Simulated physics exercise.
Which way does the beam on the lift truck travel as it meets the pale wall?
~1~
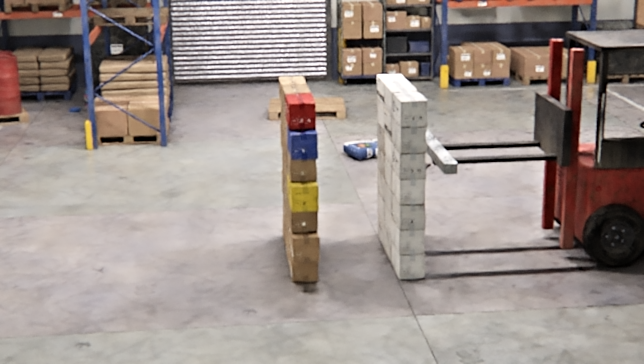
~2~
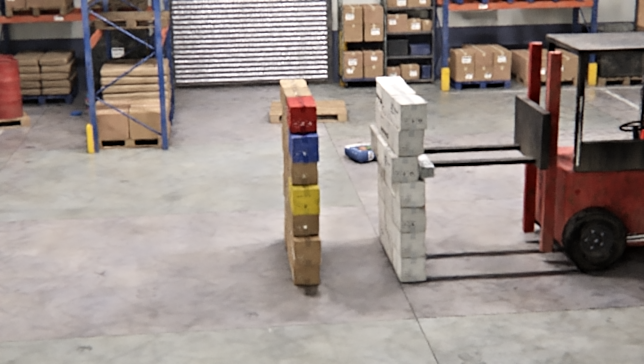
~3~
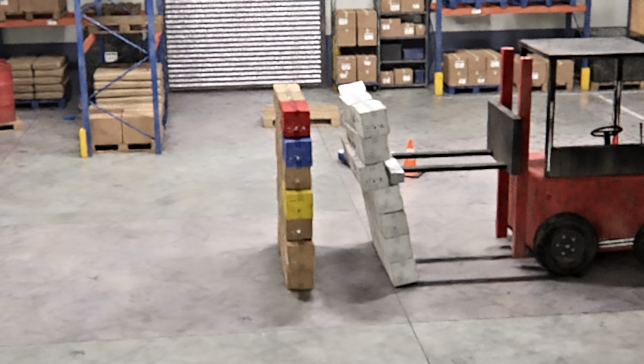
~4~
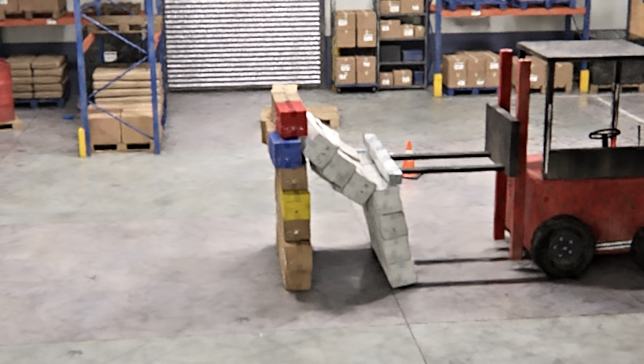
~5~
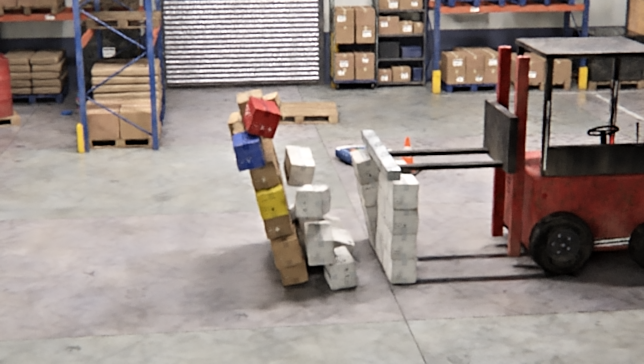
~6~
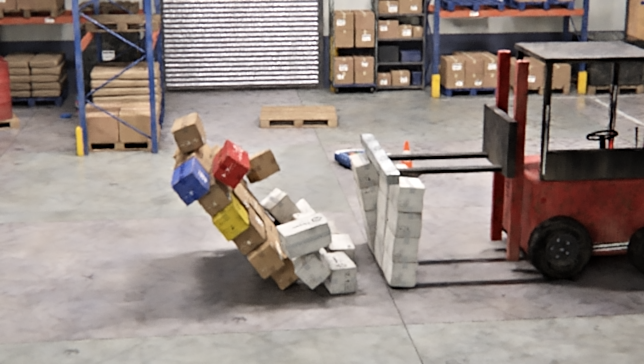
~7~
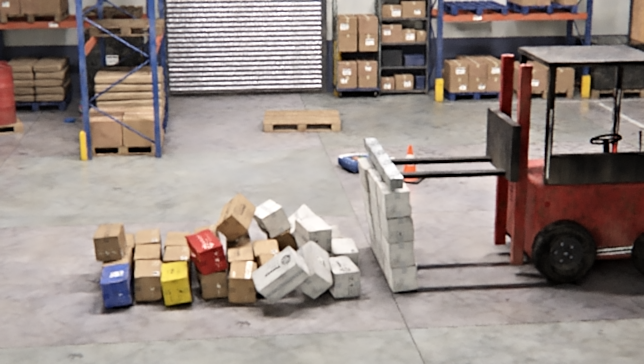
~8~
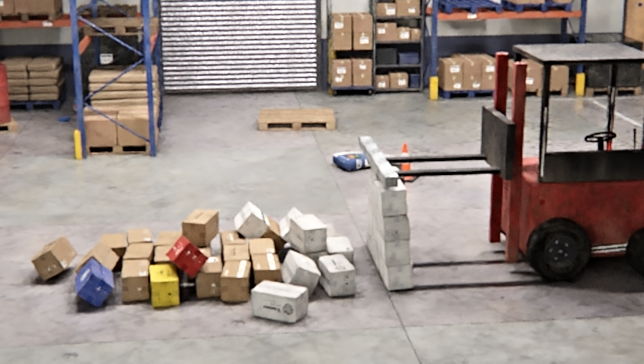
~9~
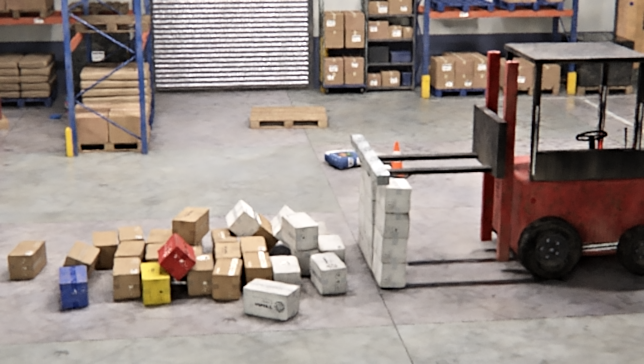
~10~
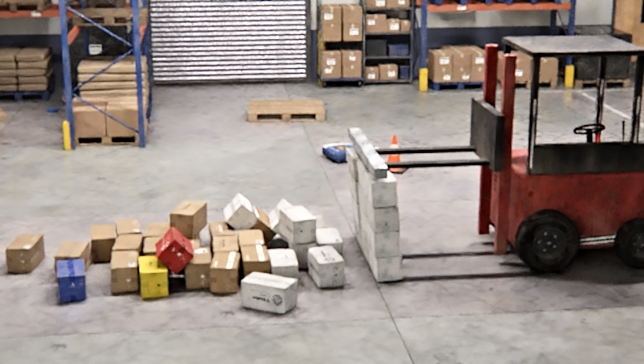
The beam travels to the left, pushing into the pale wall from its right side.
